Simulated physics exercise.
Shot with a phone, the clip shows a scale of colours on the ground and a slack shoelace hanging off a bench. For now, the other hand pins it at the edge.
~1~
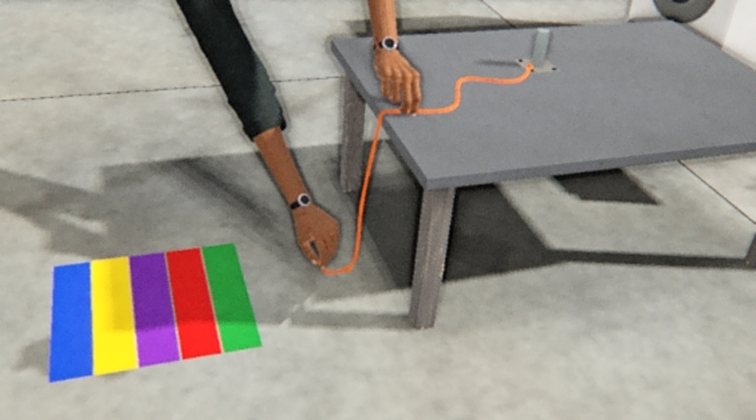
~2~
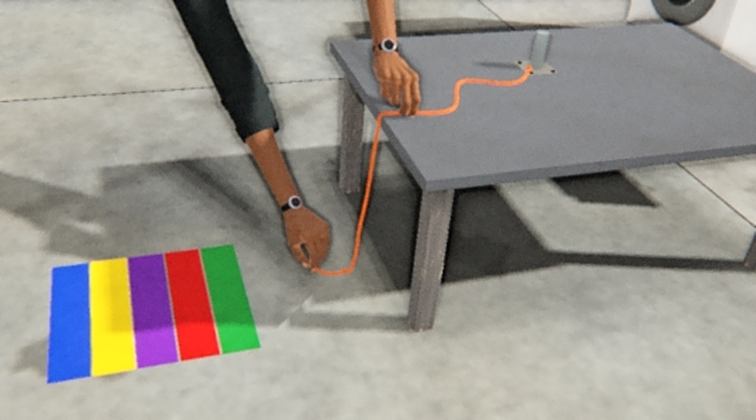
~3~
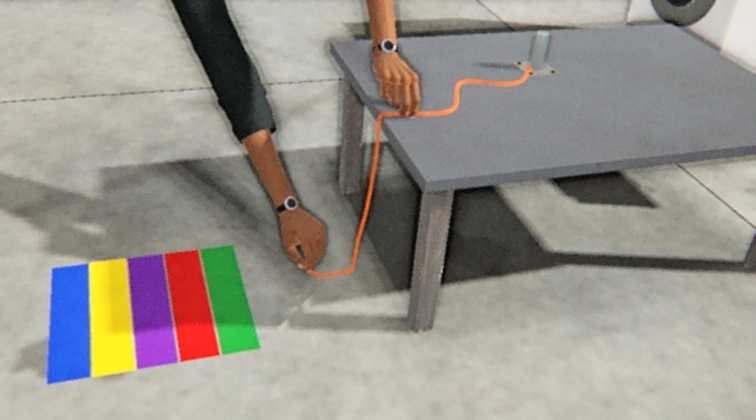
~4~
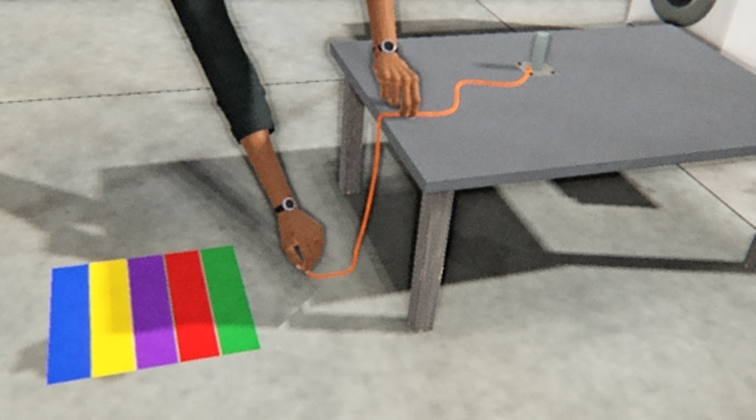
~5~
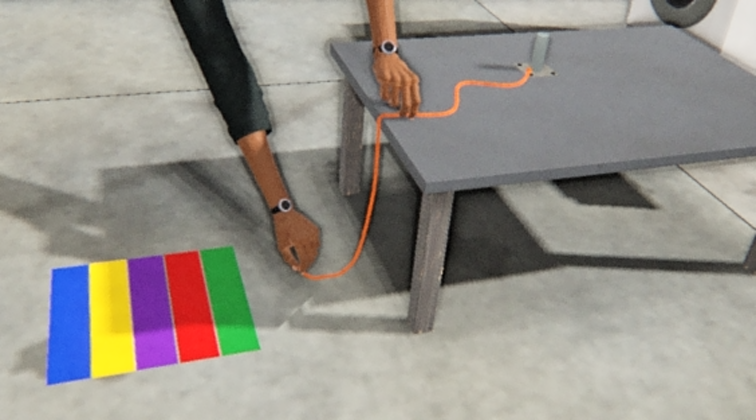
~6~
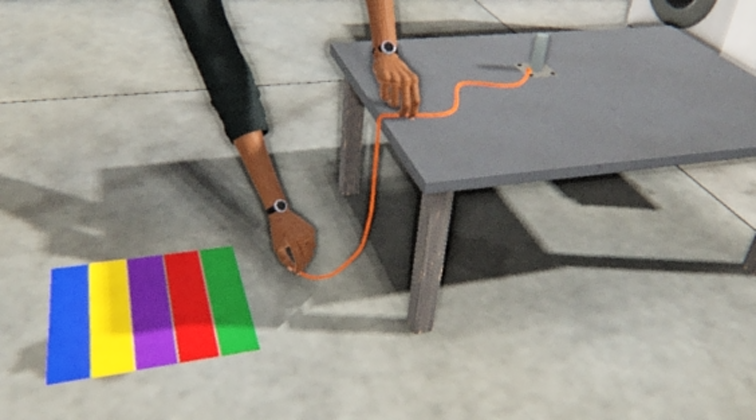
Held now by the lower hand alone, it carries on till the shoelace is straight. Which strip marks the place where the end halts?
The purple strip does.
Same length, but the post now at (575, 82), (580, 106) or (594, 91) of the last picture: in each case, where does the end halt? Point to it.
Near (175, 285), (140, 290) and (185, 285).
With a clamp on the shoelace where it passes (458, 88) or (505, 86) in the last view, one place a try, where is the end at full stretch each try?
First (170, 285), then (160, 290).
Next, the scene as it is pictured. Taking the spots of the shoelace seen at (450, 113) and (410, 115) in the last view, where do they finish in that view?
The first moves to (394, 101), the second to (360, 119).
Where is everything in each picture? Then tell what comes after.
End (319, 263); green (238, 328); red (198, 335); purple (157, 341); yellow (114, 348); blue (71, 355), in the first picture.
End (310, 266); shoelace through (522, 79) (459, 83) (441, 112) (377, 134) (367, 197) (354, 259), in the second picture.
End (305, 267), in the third picture.
End (303, 268); shoelace through (522, 81) (459, 84) (441, 114) (378, 135) (370, 198) (355, 260), in the fourth picture.
End (299, 269), in the fifth picture.
End (295, 269); shoelace through (522, 82) (459, 85) (441, 115) (378, 135) (372, 199) (351, 259), in the sixth picture.
Soon after, end near (209, 281); over green.
Then, end near (169, 287); over red.
At full stretch, end near (146, 290); over purple. The end stops over the purple strip.
